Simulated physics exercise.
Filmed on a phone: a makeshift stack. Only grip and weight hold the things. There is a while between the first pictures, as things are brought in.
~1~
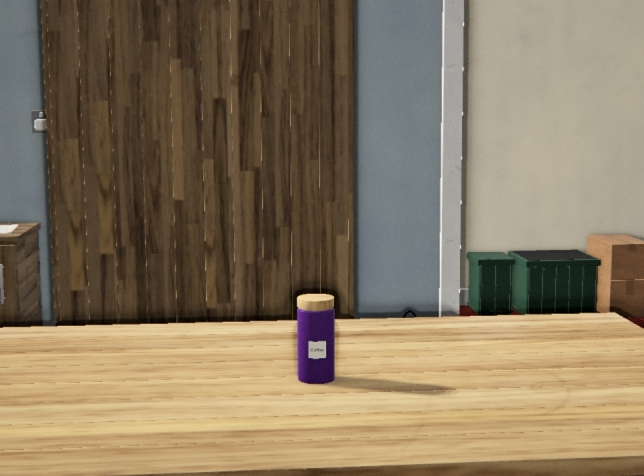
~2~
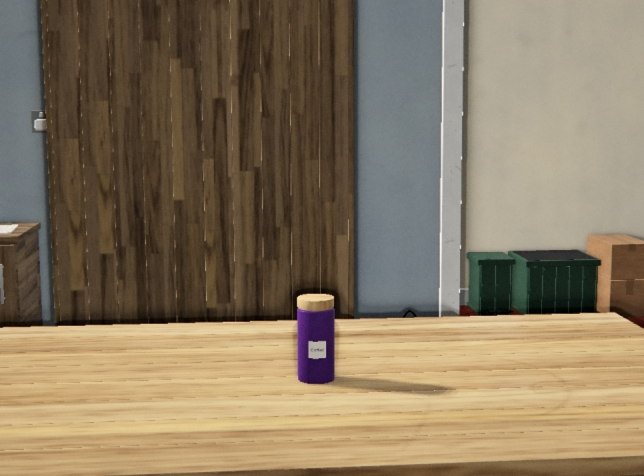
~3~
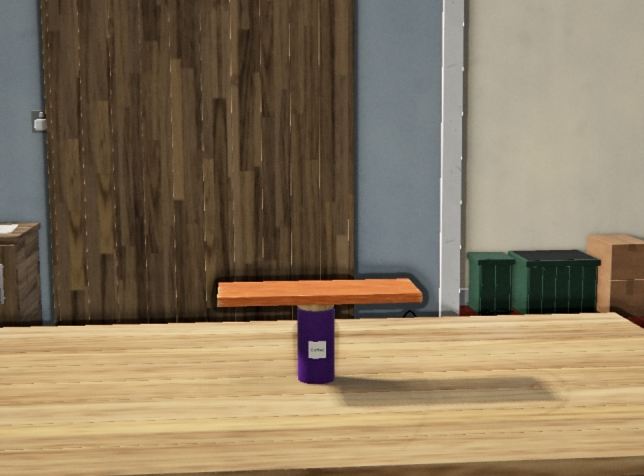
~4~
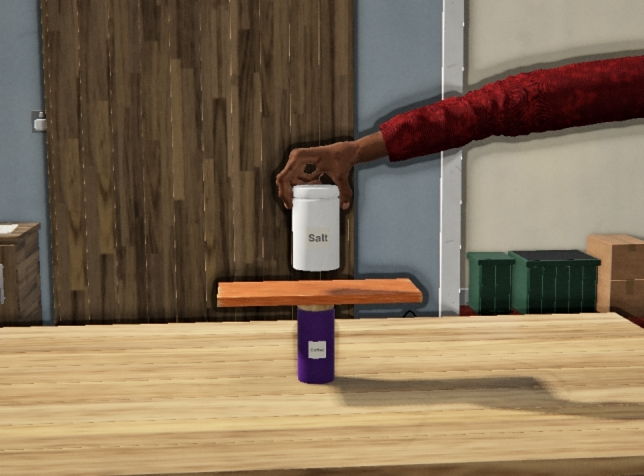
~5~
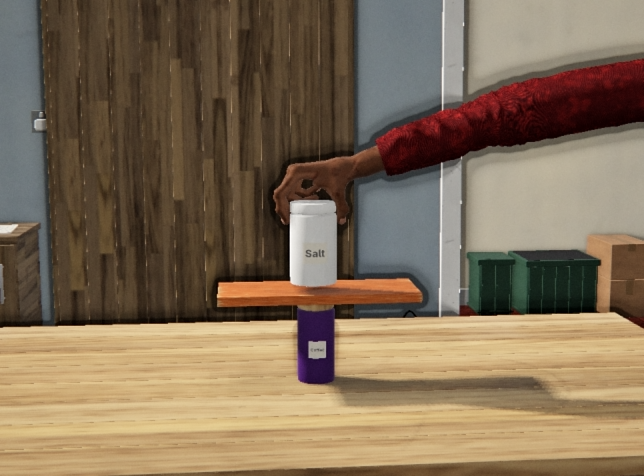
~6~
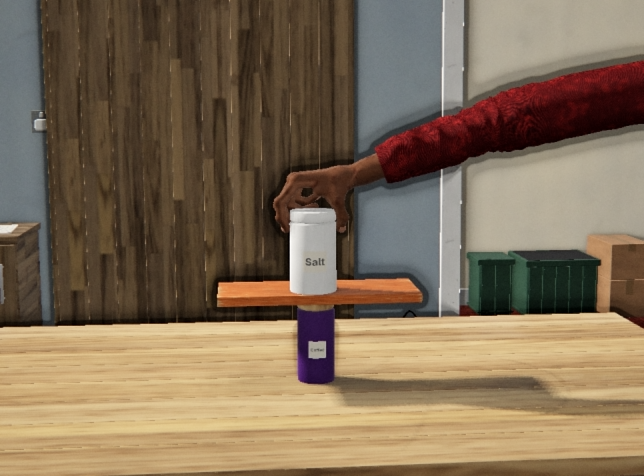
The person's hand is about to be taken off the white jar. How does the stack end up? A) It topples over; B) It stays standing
It stays standing.
Then, 0.50 s past the last view, nothing moves.
Then, 1.30 s past the last view, white jar resting near (313, 252).
Finally, all 3 still in place. Final places as the last picture's camera would see them, white jar near (313, 252). The stack keeps its balance.
